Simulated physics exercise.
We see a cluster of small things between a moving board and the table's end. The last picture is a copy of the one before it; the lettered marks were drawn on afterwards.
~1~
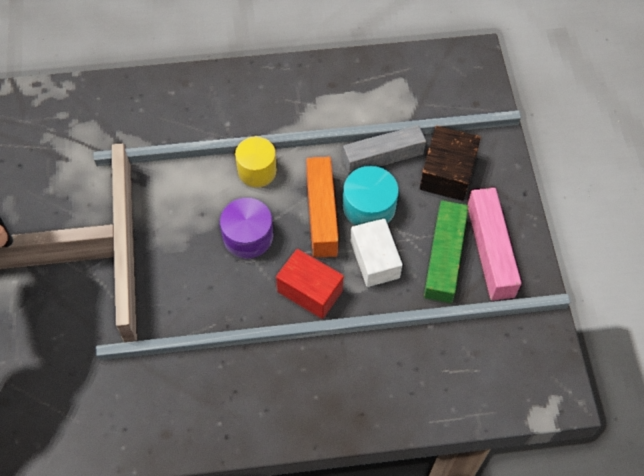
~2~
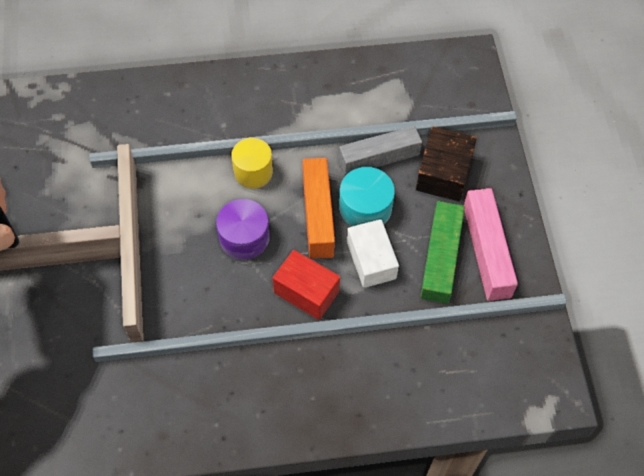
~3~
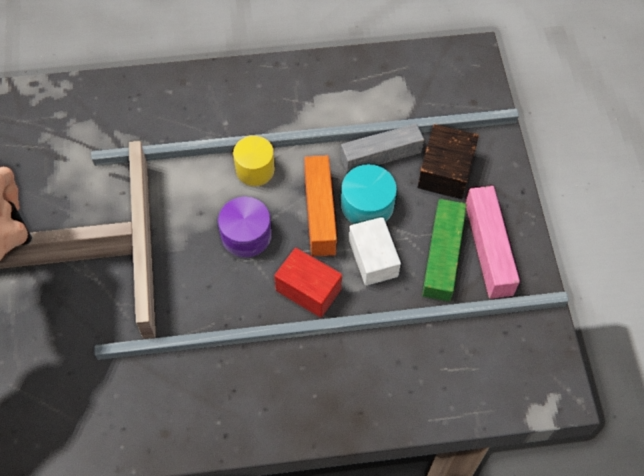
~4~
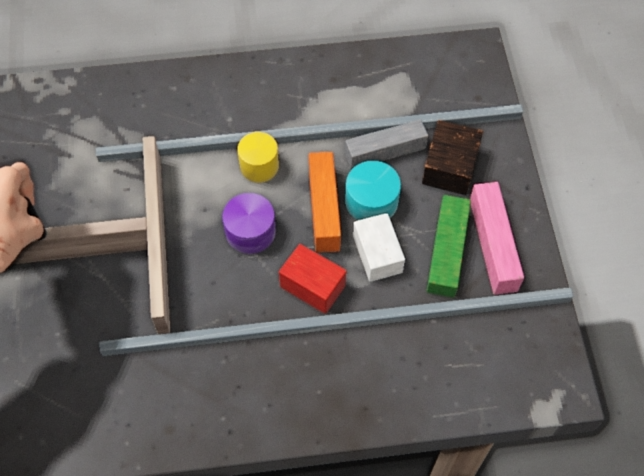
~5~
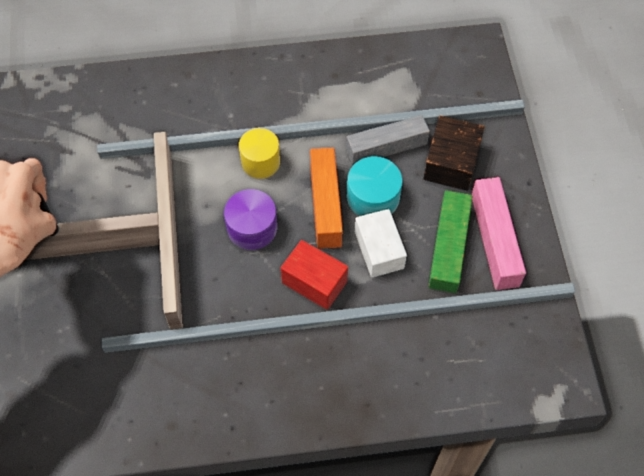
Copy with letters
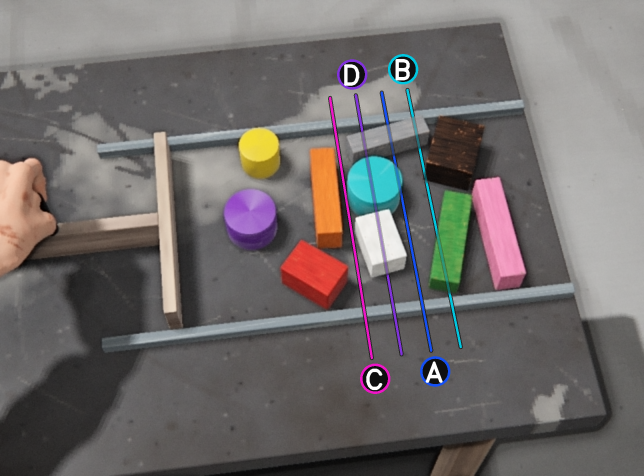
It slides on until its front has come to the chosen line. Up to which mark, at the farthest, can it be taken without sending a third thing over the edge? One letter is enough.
At B, and not beyond.
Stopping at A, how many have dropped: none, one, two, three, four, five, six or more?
The count is none.
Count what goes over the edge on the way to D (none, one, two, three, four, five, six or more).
In all, none.
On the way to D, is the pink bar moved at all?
Yes.
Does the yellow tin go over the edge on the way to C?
By then, no.
On the marked copy, A at (405, 213); B at (432, 209); C at (349, 219); D at (377, 216).
With B. Early on, board (263, 207); yellow tin (282, 151); orange bar (330, 197).
Further on, board (359, 196); black block (495, 142); pink bar (504, 232).
At the end, board (431, 188); black block over the edge; pink bar over the edge; two fallen.
As for the rest, A is within the limit but short; C is within the limit but short; D is within the limit but short.
